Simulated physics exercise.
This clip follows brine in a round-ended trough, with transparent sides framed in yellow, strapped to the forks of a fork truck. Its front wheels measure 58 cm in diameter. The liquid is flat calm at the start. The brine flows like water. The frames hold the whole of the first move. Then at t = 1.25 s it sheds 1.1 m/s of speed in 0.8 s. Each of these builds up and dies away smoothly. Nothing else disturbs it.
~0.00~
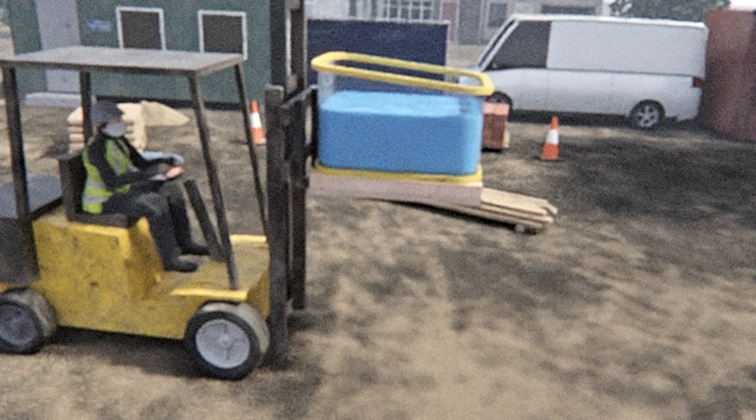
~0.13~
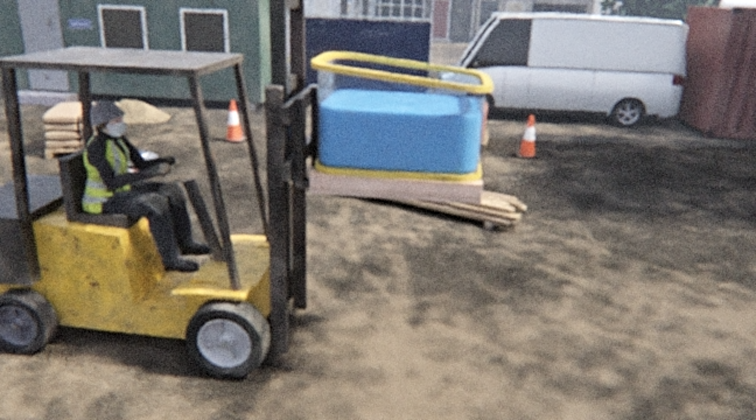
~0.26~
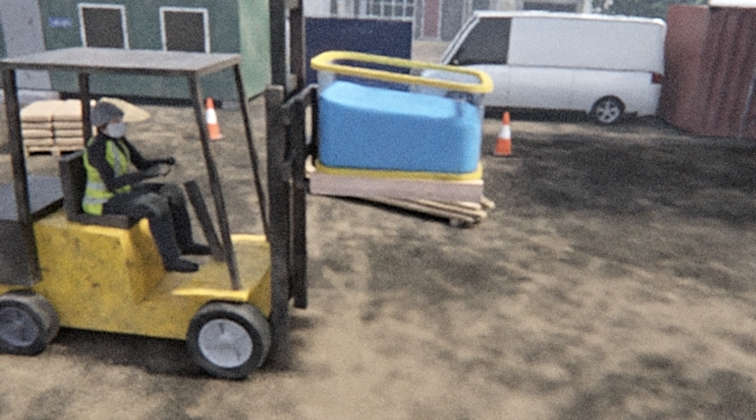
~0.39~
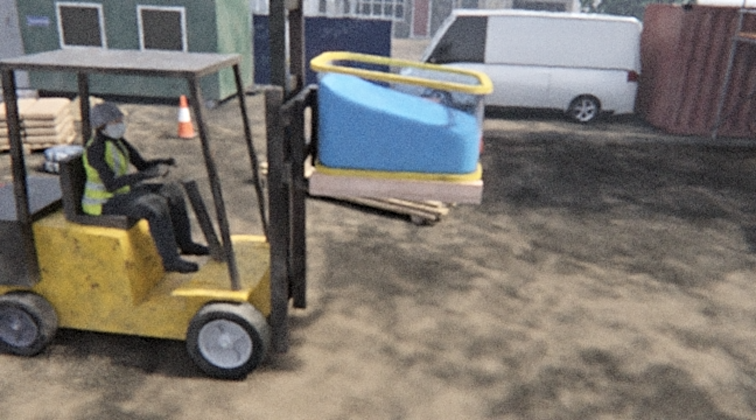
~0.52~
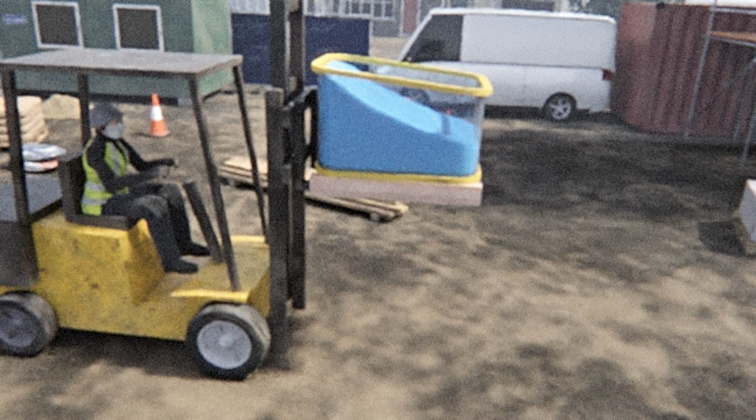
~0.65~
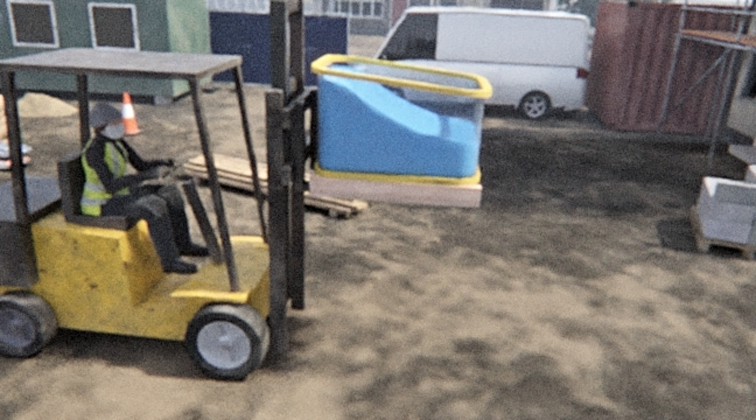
The clip opens on a yellow forklift holding up a clear, yellow-framed trough of level blue liquid, its vested driver seated at the controls. As it drives right past a parked white van, the liquid climbs towards the mast and sinks at the front, its slope steepening, then easing very slightly.
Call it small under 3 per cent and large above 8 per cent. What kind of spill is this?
It comes out small.
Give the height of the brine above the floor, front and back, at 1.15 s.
Front 62 cm, back 28 cm.
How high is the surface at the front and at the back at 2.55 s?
About 36 cm in front and 38 cm behind.
By 1.15 s the surface is 63 cm up at the front and 28 cm at the back; nothing has left.
By 1.85 s the surface is 40 cm up at the front and 43 cm at the back; 1 per cent is out, over the front.
By 2.55 s the surface is 37 cm up at the front and 38 cm at the back; 1 per cent is out, over the front.
By 5.03 s 1 per cent is out, over the front, 2 of 303 litres.
